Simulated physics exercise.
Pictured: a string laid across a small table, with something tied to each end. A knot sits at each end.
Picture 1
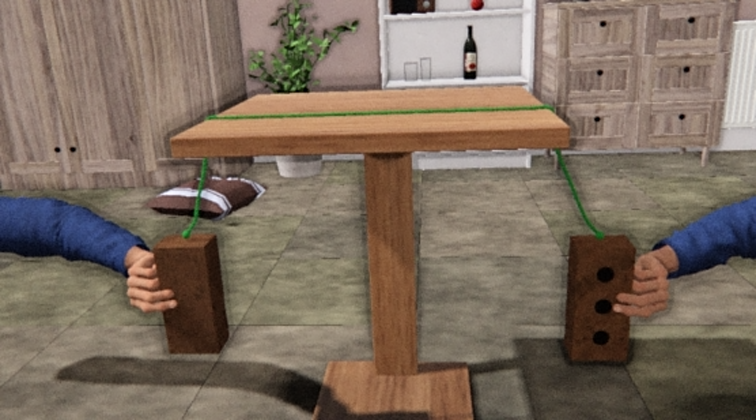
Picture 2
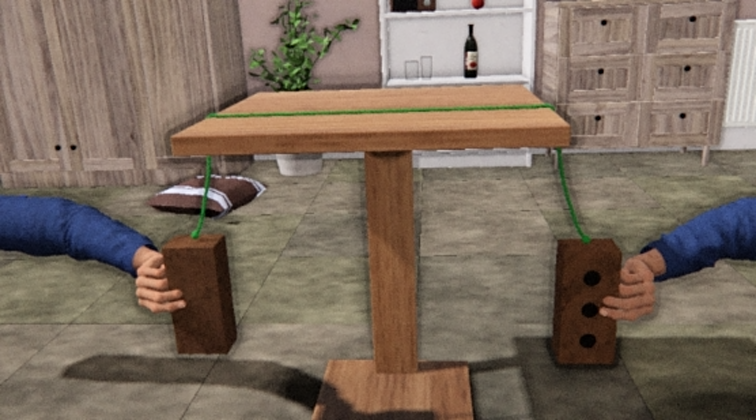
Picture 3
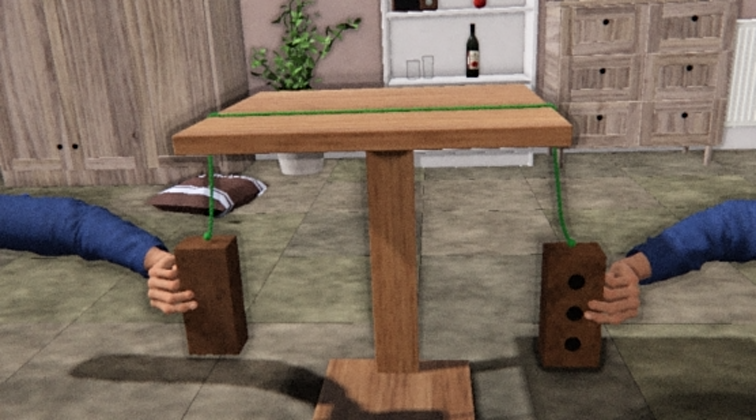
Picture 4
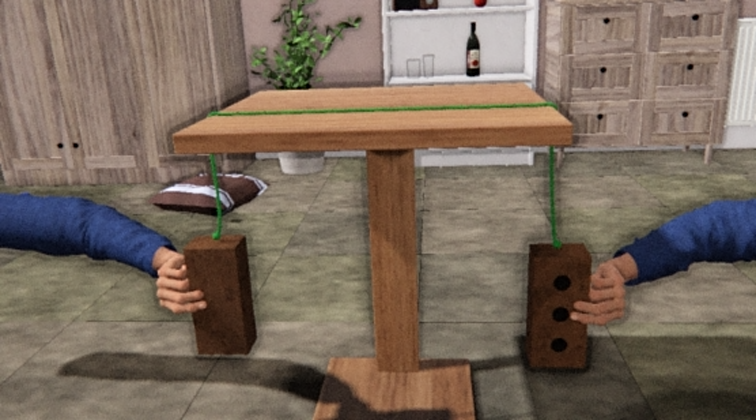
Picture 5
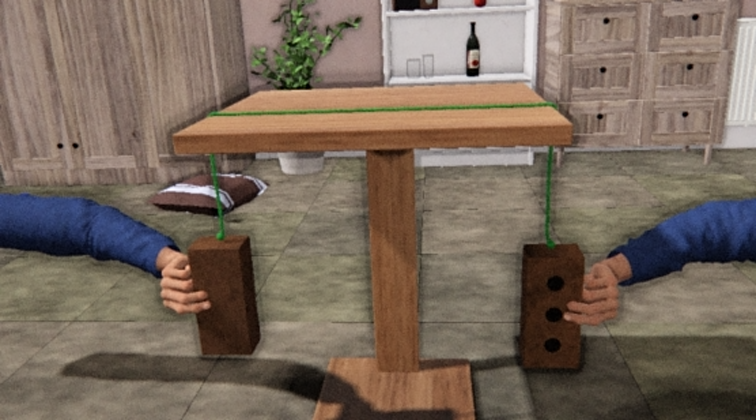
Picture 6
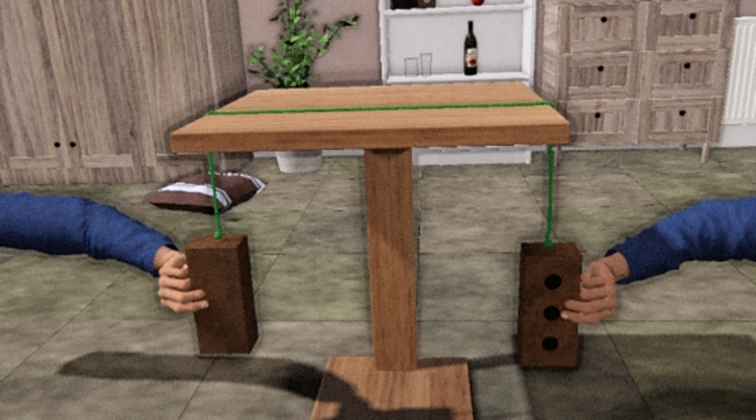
Two hands moving bricks tied to a green string inward beneath a small wooden table, then holding them nearly still.
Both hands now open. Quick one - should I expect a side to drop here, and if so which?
No side drops.
Then, 0.18 s past the final frame, left brick at the same height near (225, 297); right brick at the same height near (546, 307).
Then, 0.62 s past the final frame, left brick at the same height near (232, 297); right brick at the same height near (538, 306).
Then, 1.40 s past the final frame, left brick at the same height near (226, 297); right brick at the same height near (546, 306).
When it is over, left brick at the same height near (232, 297); right brick at the same height near (538, 306). The string keeps its balance.
